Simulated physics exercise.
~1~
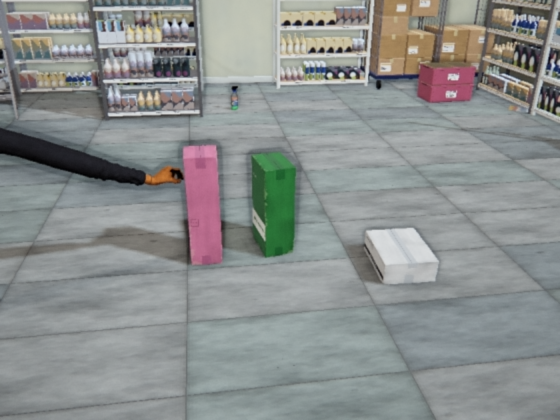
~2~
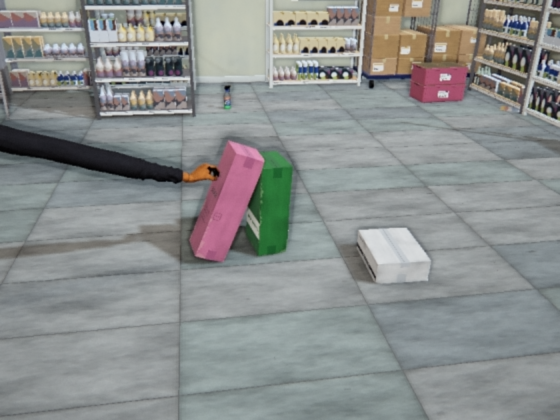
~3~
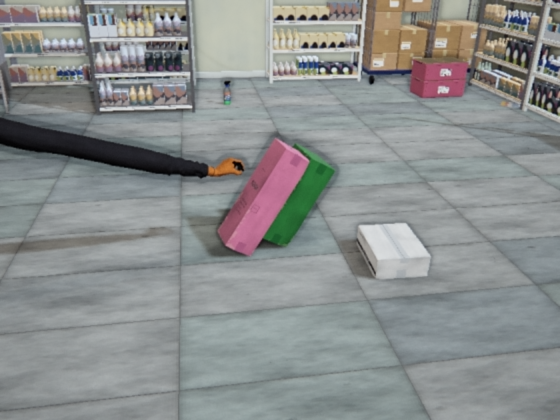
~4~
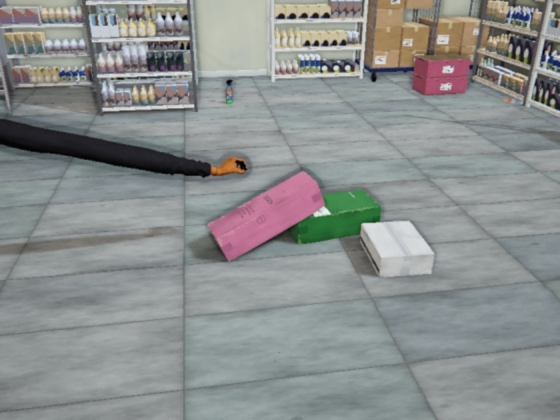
On the grey tiled floor of a shop lined with stocked shelves, a tall pink box and a tall green box stand close together, with a low white box off to the right. A hand in a long black sleeve reaches in from the left and pushes the pink box, tilting it right until it leans toward the green one. The green box then tips as well, and both lean over together while the hand stops short behind them. They topple rightward, ending on their sides, the pink one resting partly against the green beside the unmoved white box.
